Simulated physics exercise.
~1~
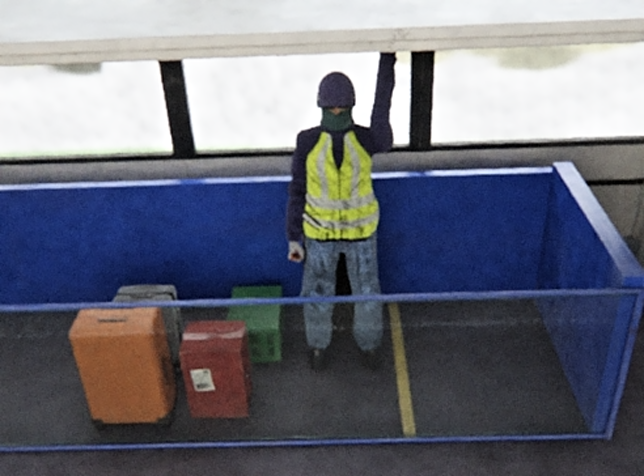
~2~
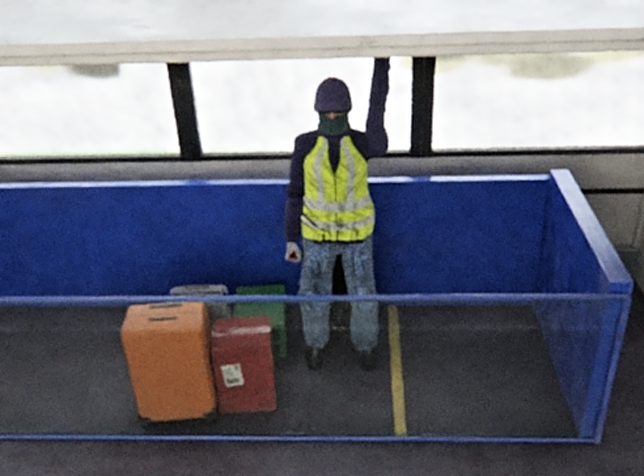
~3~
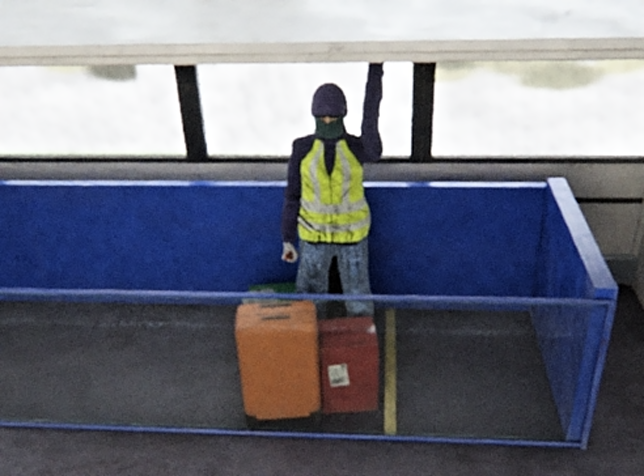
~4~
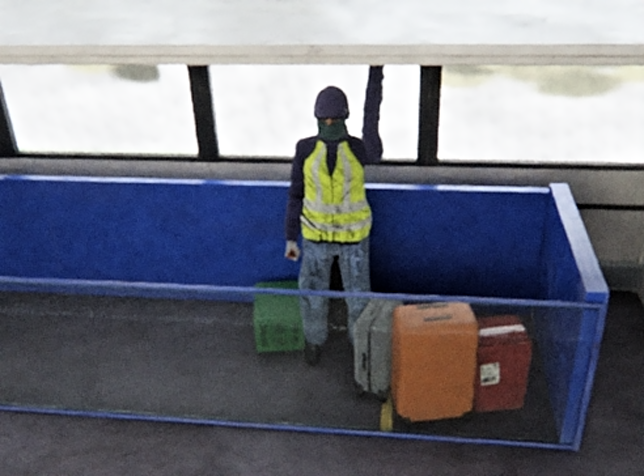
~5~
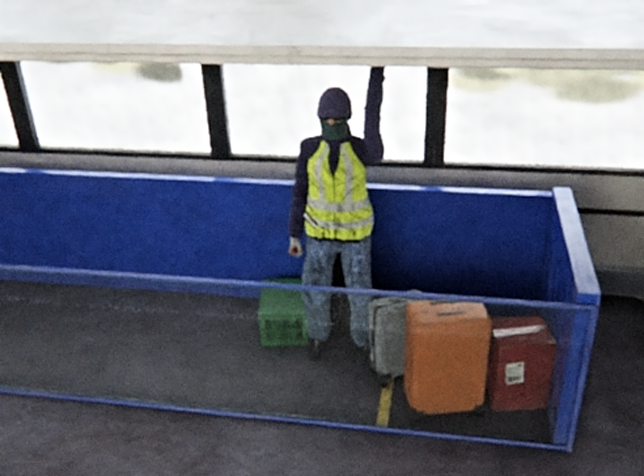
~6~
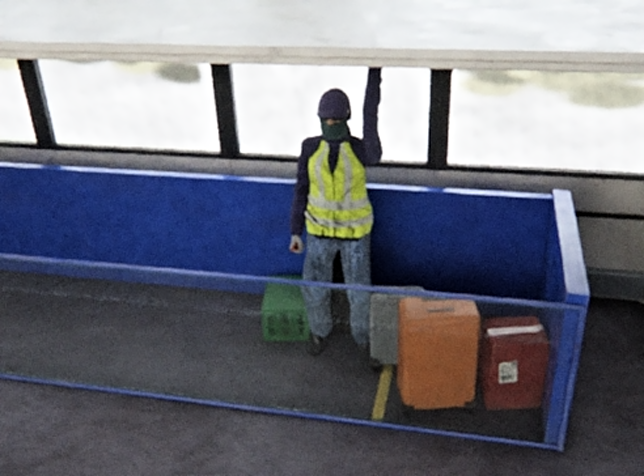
A person in a dark helmet, face covering and yellow safety vest stands still in a blue-walled shuttle bay, one arm raised to hold on, seen from slightly above through a clear front panel. To the left sit an orange case, a red pack, a grey case behind them and a green crate, with a yellow floor line to the right. The luggage slides right, the orange case and red pack passing before the person's legs. The grey case follows over the line, while the crate shifts only slightly. Finally, the orange, red and grey pieces rest upright beyond the line, and the crate stays short.
